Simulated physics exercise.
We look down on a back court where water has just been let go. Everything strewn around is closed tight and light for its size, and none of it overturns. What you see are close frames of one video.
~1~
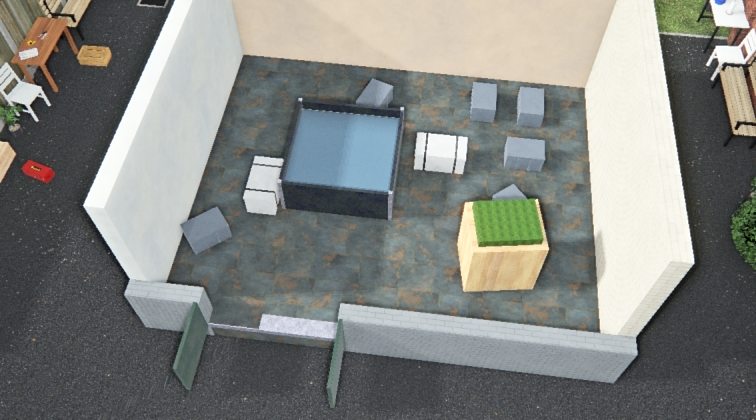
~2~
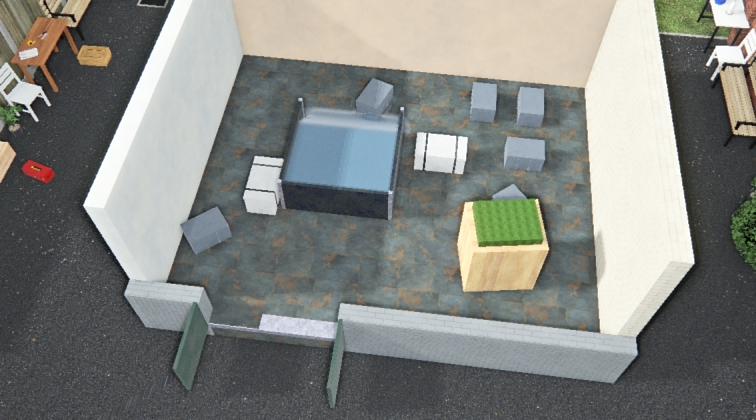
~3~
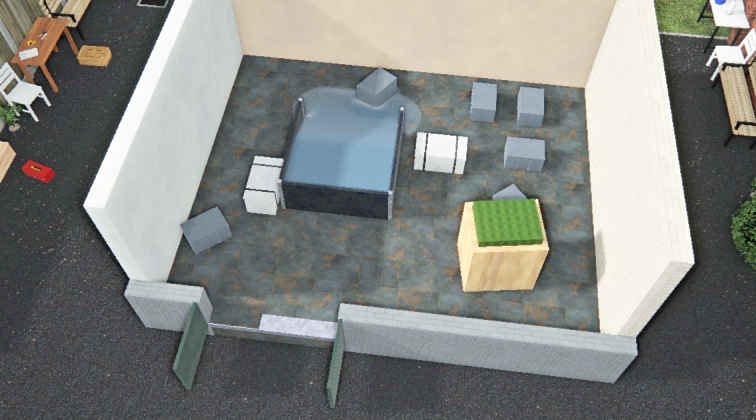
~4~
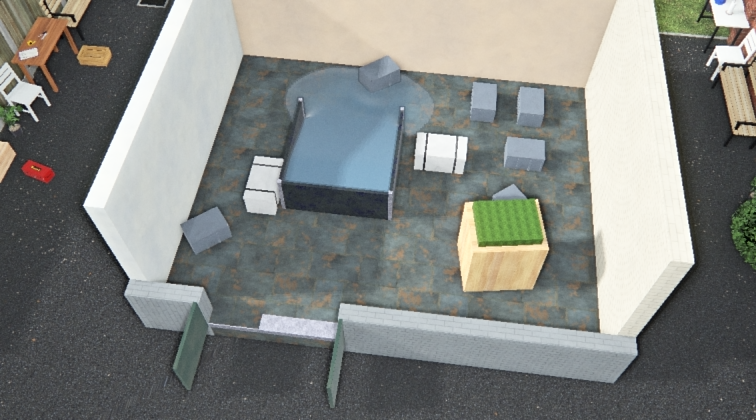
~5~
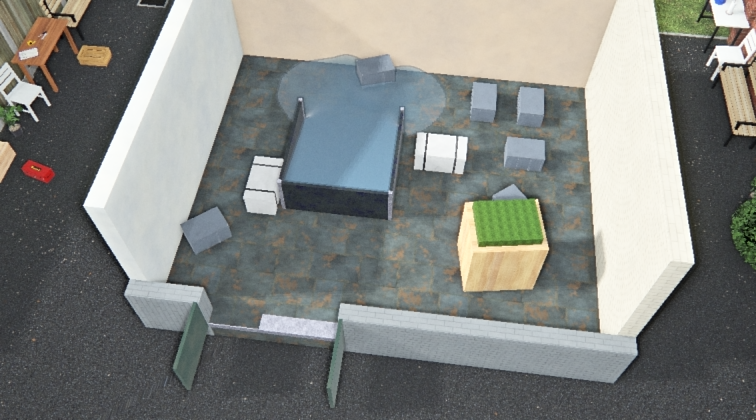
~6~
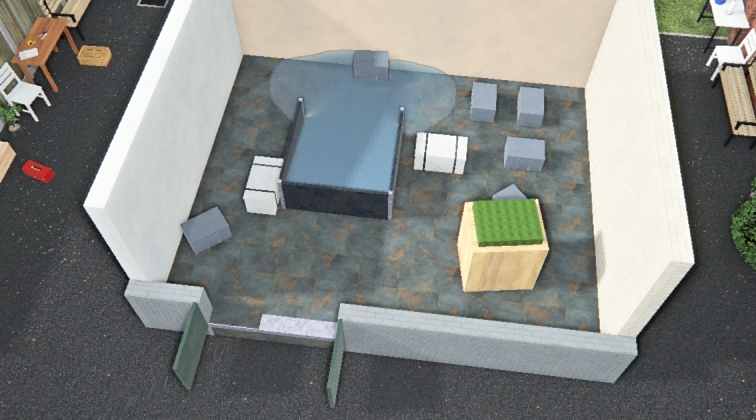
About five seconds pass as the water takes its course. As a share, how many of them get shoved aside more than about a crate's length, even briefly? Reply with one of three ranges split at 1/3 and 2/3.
2/3 or more.
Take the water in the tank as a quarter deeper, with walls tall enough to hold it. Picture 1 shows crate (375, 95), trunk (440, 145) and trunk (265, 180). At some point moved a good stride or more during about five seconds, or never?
The first passed the mark, the next stayed below the mark, and the last passed the mark.
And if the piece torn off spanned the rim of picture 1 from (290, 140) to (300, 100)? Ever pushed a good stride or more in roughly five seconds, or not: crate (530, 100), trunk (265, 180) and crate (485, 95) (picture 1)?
Lab note - in sequence: Made it that far; never that far; made it that far.
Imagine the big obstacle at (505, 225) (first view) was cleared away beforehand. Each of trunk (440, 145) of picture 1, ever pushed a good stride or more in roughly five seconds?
Note - displacement of that one: Not displaced that much.
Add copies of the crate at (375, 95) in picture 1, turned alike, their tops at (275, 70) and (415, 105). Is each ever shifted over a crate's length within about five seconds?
Result by item: Gets dislodged / gets dislodged.
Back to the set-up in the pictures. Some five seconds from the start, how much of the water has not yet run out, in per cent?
It comes out at 98 parts in a hundred.
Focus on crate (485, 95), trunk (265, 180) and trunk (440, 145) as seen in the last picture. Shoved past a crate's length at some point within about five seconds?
Object by object as listed: Travels that far, travels that far and falls short.
A moment on, 1 of 8 are well off their spots; 1 afloat.
Next, 3 of 8 are well off their spots; 1 afloat.
Later, 5 of 8 are well off their spots; 2 afloat.
In the end, 6 of 8 are well off their spots, and 6 have been at some point; 4 afloat.
